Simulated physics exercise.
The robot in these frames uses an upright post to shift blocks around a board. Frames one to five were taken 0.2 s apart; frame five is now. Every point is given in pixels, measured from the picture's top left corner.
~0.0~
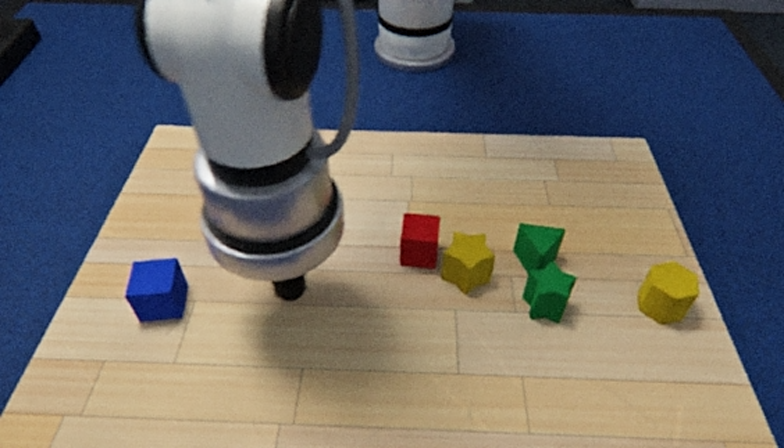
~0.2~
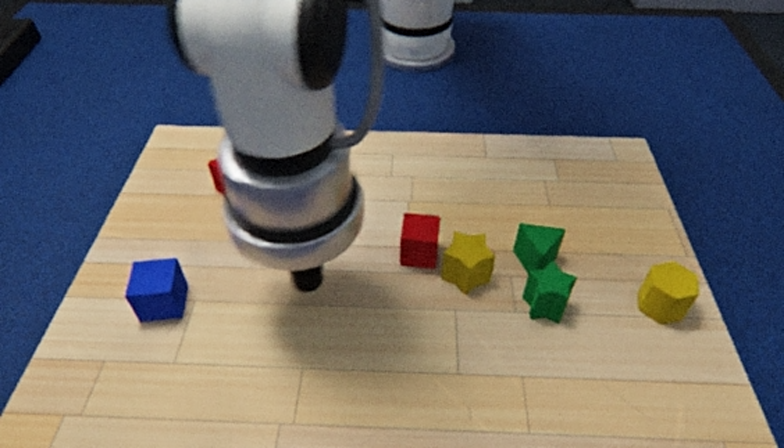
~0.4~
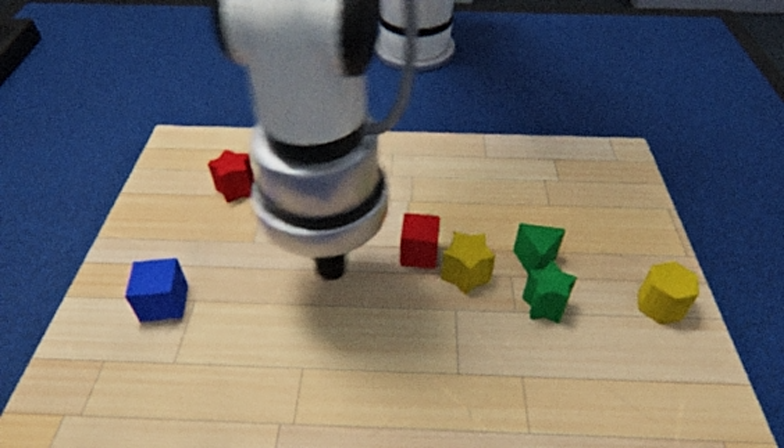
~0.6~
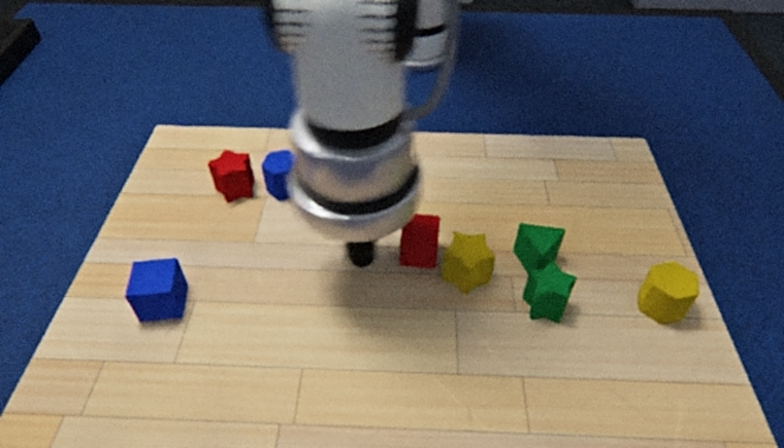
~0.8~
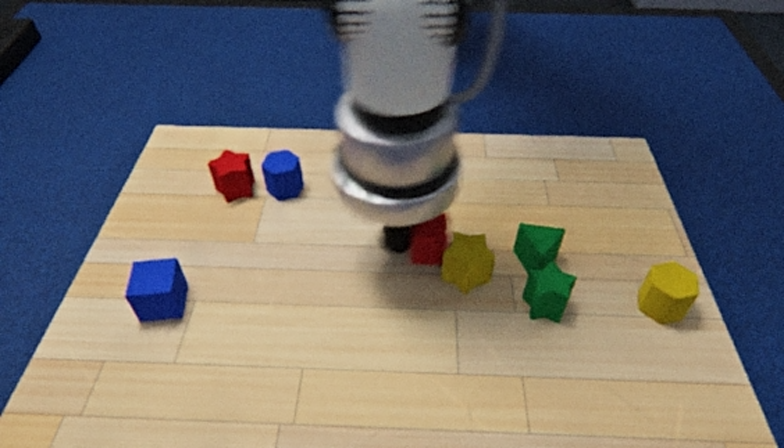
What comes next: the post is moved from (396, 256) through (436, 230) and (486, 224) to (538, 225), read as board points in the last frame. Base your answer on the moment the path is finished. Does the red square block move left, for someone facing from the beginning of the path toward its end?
I'd say no.
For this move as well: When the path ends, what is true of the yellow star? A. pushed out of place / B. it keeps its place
I choose A.
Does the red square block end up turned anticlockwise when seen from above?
No, it doesn't check out.
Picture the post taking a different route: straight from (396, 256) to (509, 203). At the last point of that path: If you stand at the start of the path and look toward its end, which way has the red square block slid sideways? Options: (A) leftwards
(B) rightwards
B - rightwards.
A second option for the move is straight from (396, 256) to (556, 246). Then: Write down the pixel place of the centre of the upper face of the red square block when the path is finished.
I'd expect the centre of its top face to be at (534, 197).
What follows on the original path. One third of the way, post (438, 218); red square block (476, 212), turned 45° clockwise; yellow star (482, 246), turned 40° clockwise.
Two thirds of the way, post (489, 212); red square block (526, 214), turned 75° clockwise; yellow star (487, 246), turned 65° clockwise; green three-sided block (563, 244), turned 25° clockwise.
At the end, post (542, 213); red square block (573, 222), turned 105° clockwise; yellow star (487, 246), turned 65° clockwise; green three-sided block (577, 256), turned 85° clockwise.
